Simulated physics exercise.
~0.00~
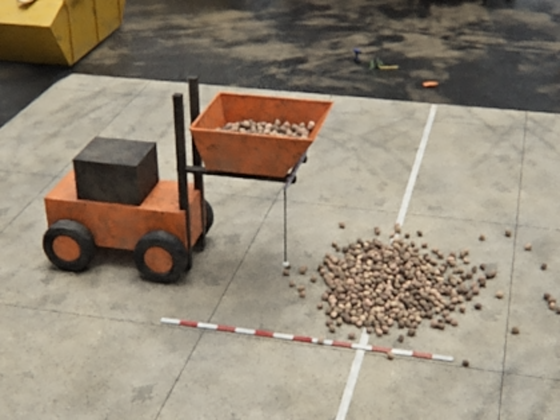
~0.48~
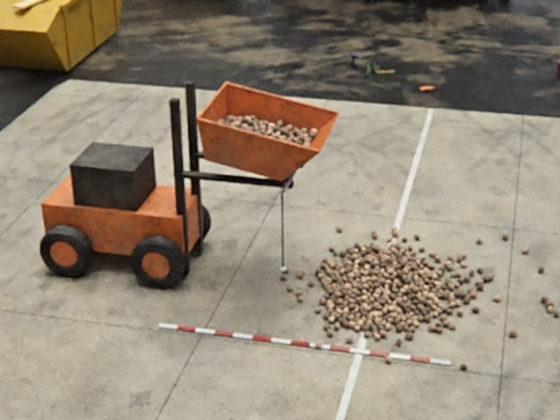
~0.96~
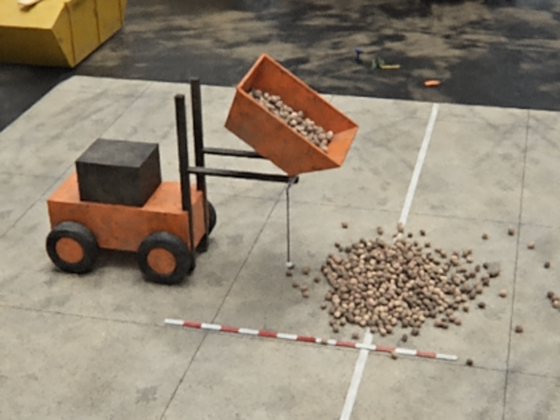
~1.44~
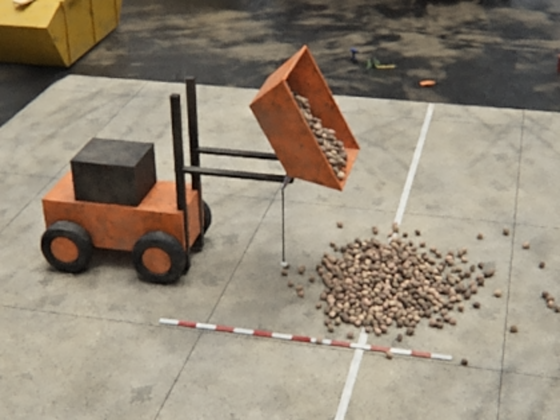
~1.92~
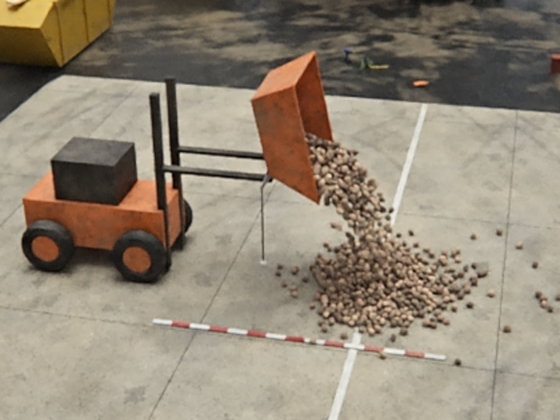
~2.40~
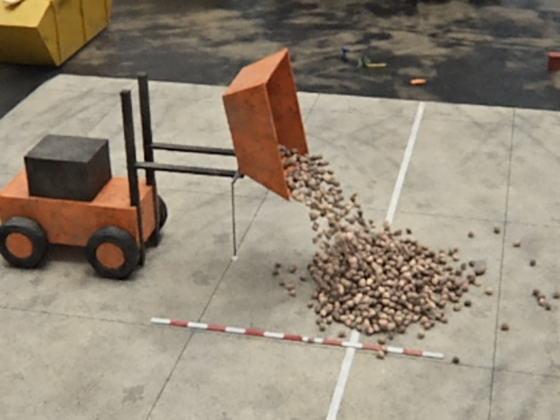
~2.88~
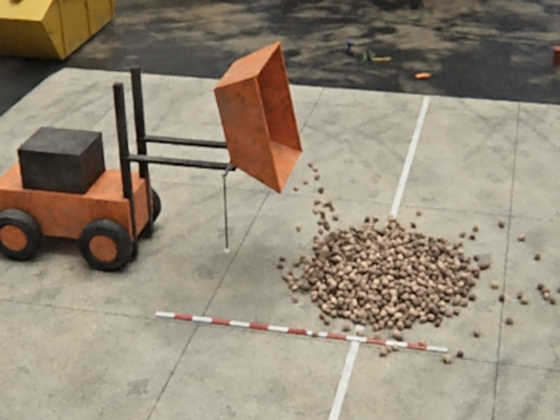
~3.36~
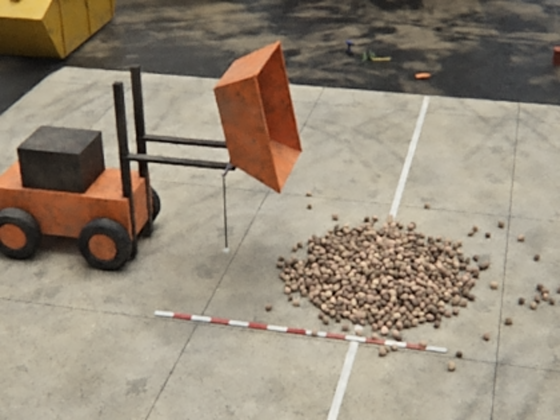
At the start, a small orange forklift with a dark block on its back holds up an orange skip of brownish stones, beside a heap of similar stones spread across a white line on the concrete. The skip tips steadily to the right, its stones still inside as it grows steep. Then the stones pour out over the lip and land on the heap, while the forklift backs away to the left. The stream thins to a few last falling stones. Finally the skip hangs steeply tilted and empty, and the forklift stands still beside a broader heap lying on both sides of the line.
